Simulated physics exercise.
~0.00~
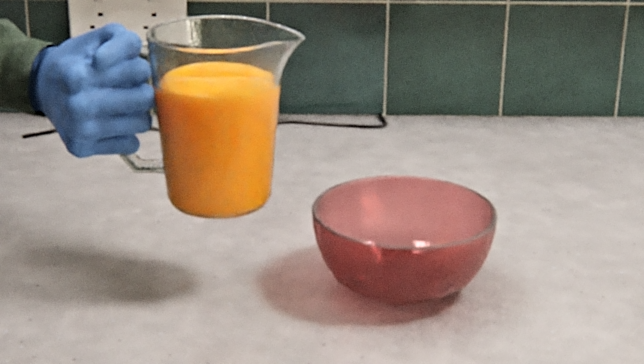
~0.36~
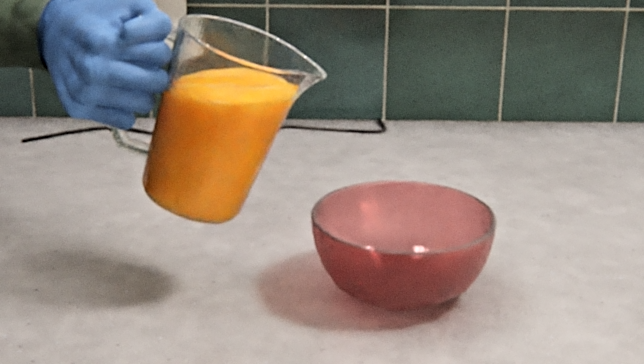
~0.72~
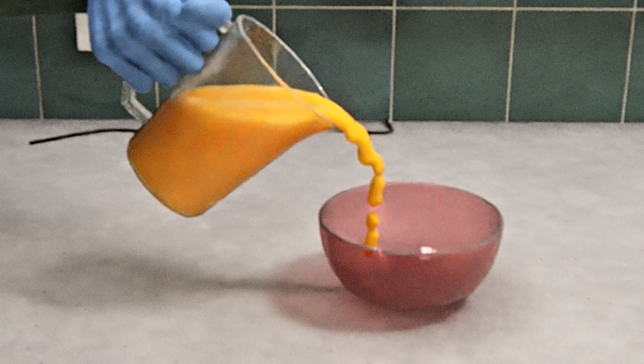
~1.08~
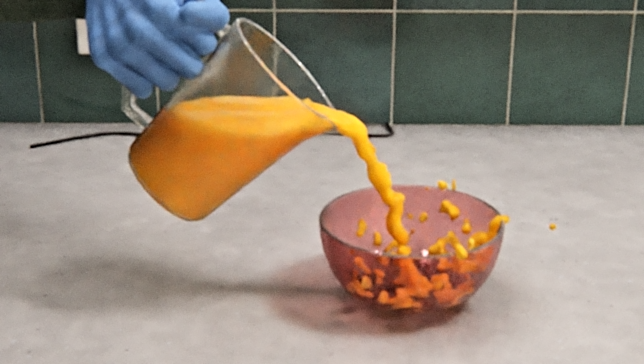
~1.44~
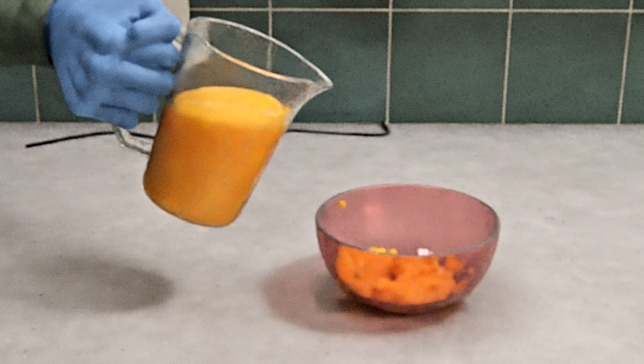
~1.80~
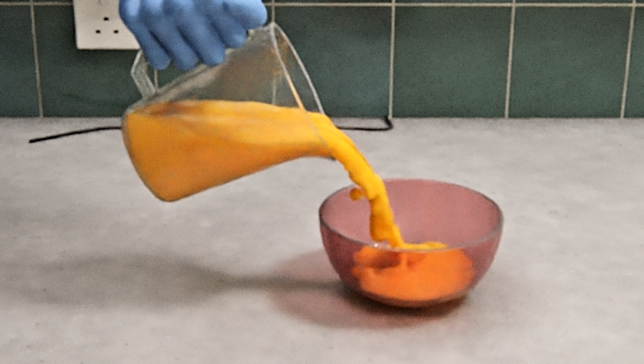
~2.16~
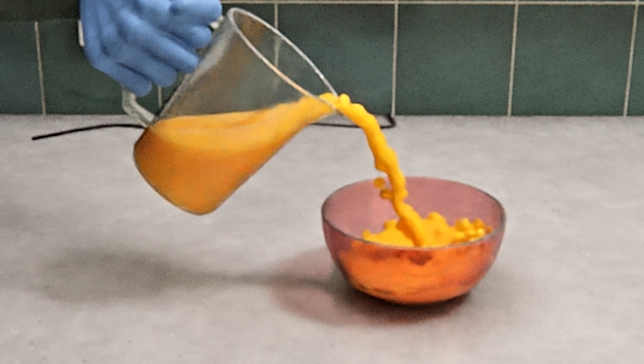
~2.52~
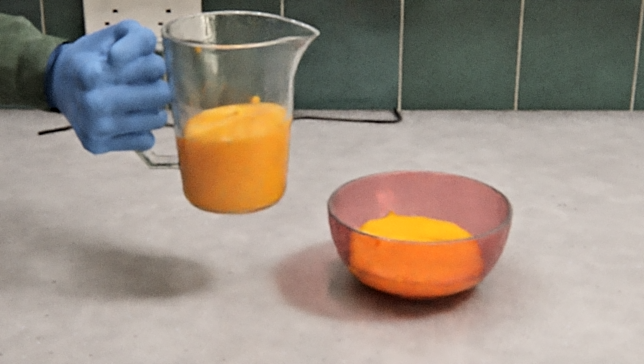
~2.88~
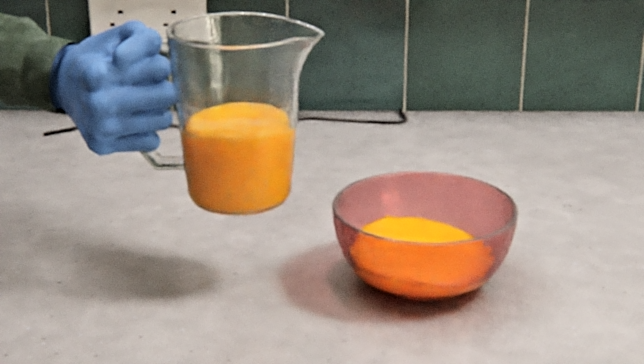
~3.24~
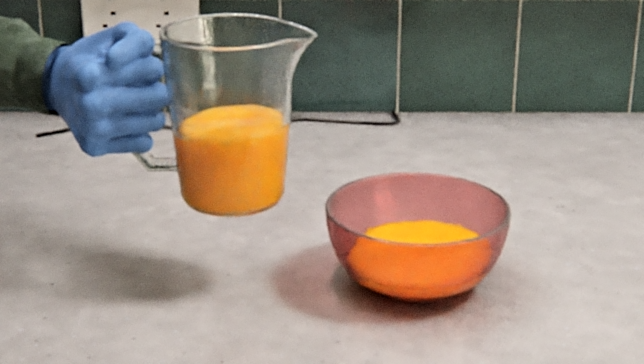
Blue-gloved hand tilting a glass pitcher twice, pouring orange juice into a pink bowl, then holding the partly full pitcher upright.
